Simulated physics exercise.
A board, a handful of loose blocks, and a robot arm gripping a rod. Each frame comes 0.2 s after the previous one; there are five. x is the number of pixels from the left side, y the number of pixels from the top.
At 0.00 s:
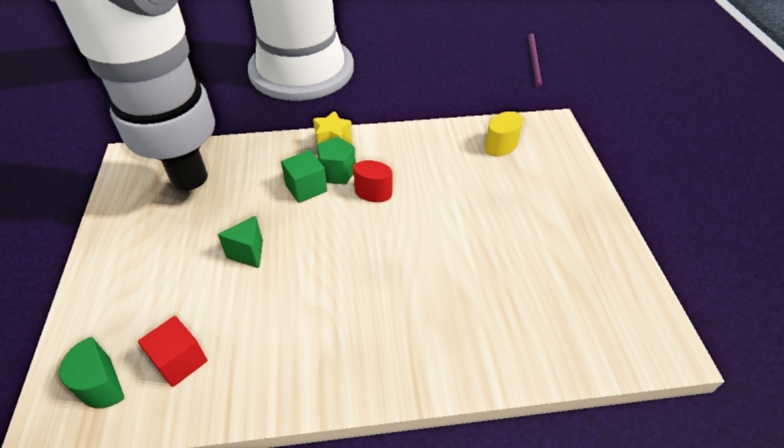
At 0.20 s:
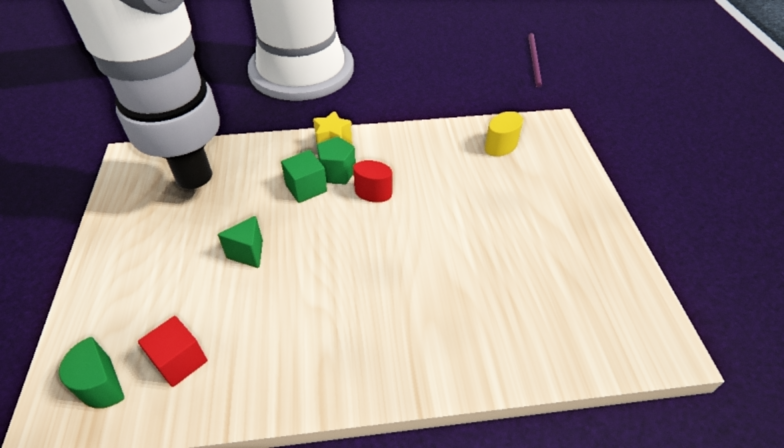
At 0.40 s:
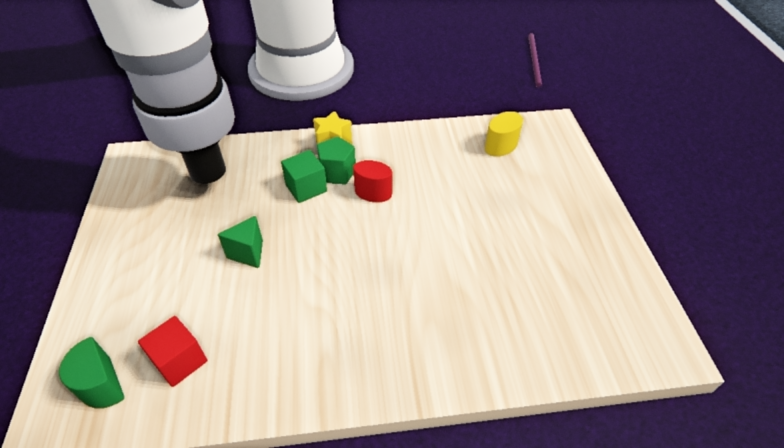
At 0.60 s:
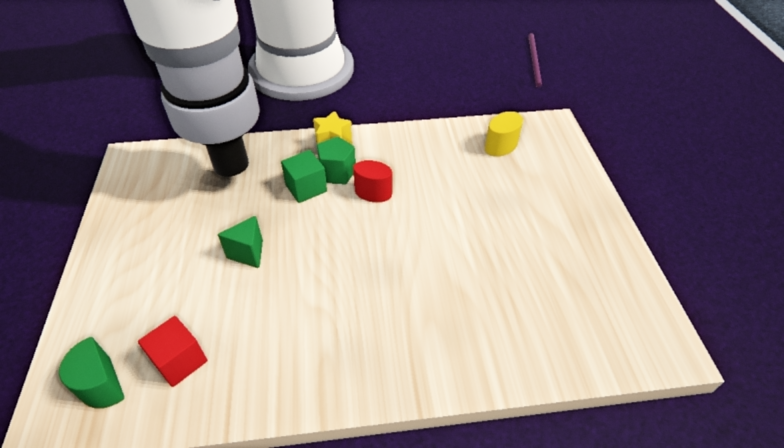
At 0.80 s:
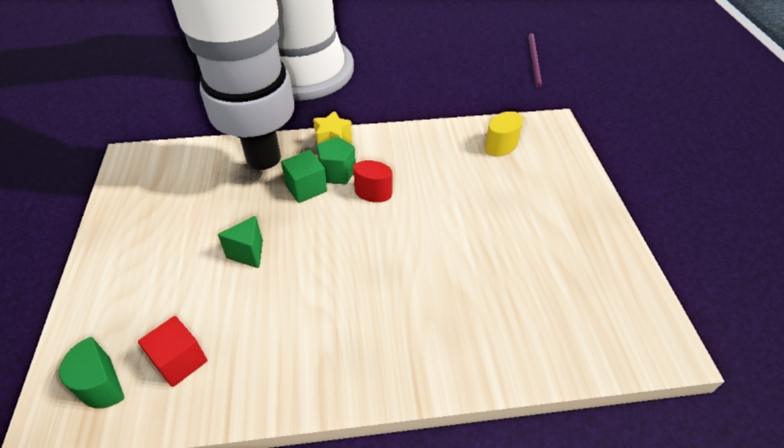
A pale wooden board lies on a dark purple surface, seen from above at an angle by a still camera. Green, red and yellow blocks sit scattered across it, with a yellow star, two green blocks and a red one clustered near the top edge. The robot arm slides its black rod rightward and slightly upward toward the cluster, and no block moves.
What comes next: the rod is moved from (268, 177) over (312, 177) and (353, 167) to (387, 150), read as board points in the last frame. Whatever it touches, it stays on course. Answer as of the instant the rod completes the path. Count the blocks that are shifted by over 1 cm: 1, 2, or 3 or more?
Two blocks shift.
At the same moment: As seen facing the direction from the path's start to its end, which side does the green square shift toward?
Answer: Rightward.
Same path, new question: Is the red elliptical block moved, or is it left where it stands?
That one stays where it is.
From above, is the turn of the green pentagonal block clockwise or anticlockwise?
The block turns clockwise.
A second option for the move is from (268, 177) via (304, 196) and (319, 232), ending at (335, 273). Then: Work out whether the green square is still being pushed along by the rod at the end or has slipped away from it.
It is gone from the front.
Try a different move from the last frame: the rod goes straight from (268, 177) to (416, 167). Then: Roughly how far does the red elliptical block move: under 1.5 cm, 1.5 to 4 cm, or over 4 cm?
Ends under 1.5 cm away.
On the path given first. One third of the way, rod (310, 159); green square (324, 173); green pentagonal block (345, 148), turned 20° anticlockwise.
Two thirds of the way, rod (353, 148); green square (329, 173), turned 20° clockwise; green pentagonal block (387, 145), turned 15° clockwise.
At the end, rod (387, 132); green square (329, 173), turned 20° clockwise; yellow star-shaped block unmoved; green pentagonal block (414, 141), turned 80° clockwise; red elliptical block unmoved.
